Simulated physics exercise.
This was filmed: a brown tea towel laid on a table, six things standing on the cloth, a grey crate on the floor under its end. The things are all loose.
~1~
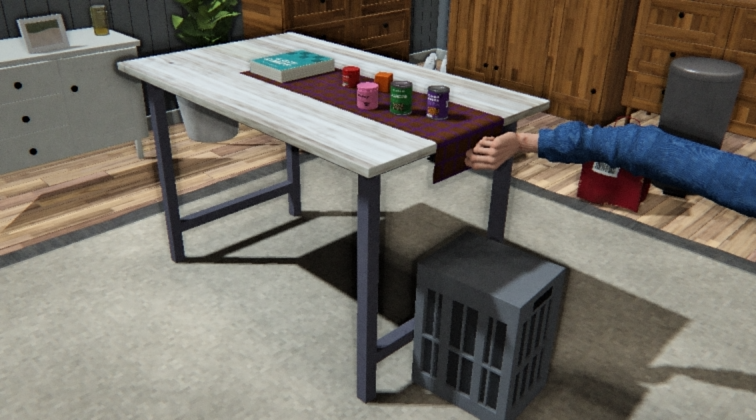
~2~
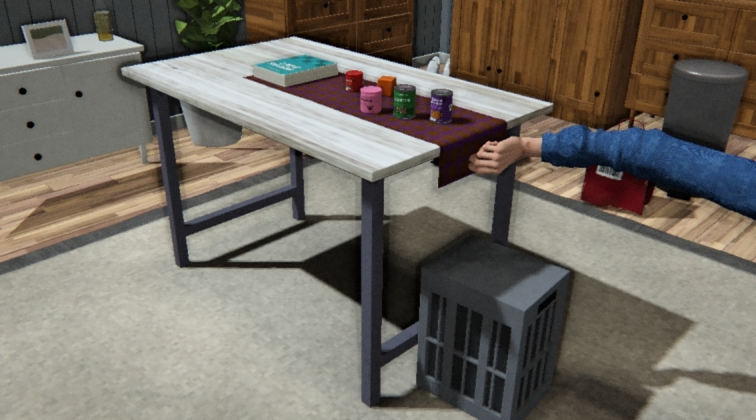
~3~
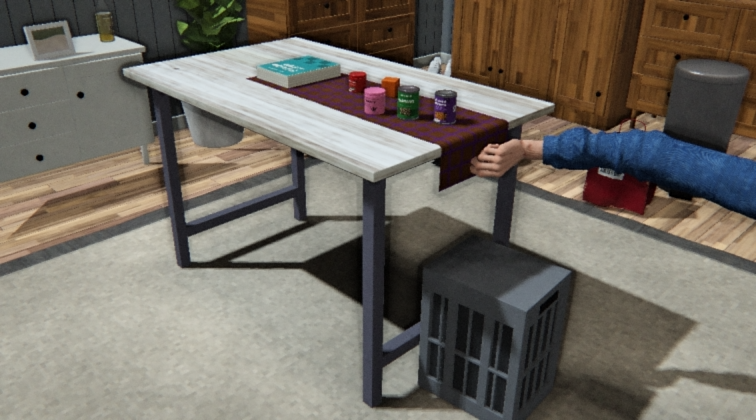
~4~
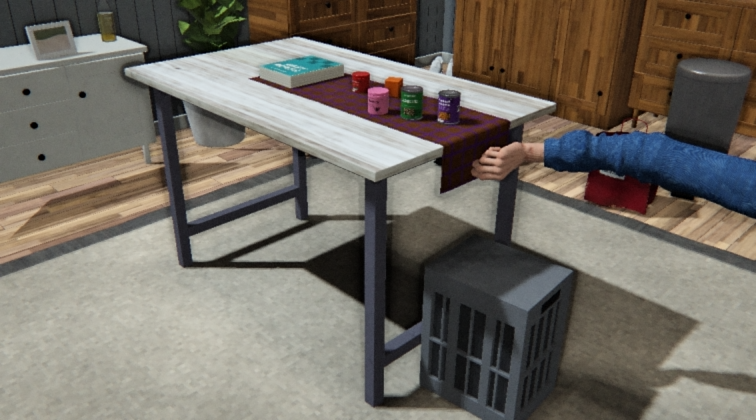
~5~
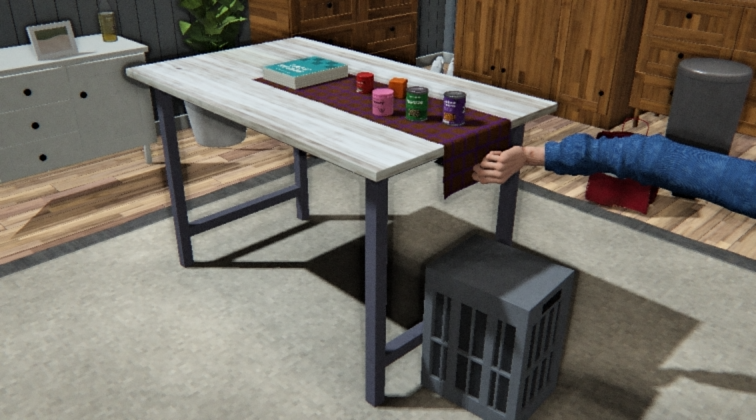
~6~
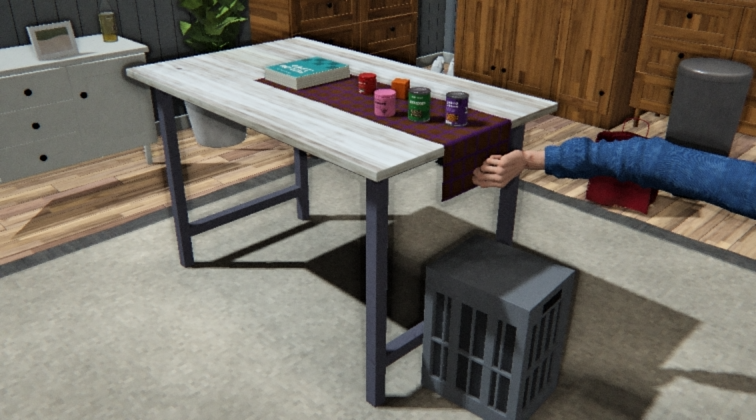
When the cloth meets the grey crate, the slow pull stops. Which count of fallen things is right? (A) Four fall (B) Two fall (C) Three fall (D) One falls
Option B: Two fall.
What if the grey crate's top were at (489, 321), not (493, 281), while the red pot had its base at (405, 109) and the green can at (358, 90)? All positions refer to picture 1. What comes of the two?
The red pot comes down, the green can keeps its place on top.
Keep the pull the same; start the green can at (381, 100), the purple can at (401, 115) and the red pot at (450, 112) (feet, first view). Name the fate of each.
Green can kept, purple can dropped, red pot dropped.
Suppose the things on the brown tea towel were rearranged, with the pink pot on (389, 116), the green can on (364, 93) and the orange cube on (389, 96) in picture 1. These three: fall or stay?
For the pink pot it's falling, for the green can it's staying, for the orange cube it's staying.
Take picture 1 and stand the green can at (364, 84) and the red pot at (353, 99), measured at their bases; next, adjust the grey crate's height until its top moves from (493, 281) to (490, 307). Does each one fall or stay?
Green can stays, red pot stays.
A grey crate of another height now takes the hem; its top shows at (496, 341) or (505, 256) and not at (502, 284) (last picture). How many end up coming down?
Then 4, then 1.
Early on, hem near (474, 238); purple can gone.
Midway, hem on the crate; purple can and green can gone.
Finally, hem on the crate; purple can and green can gone. It carries off two.
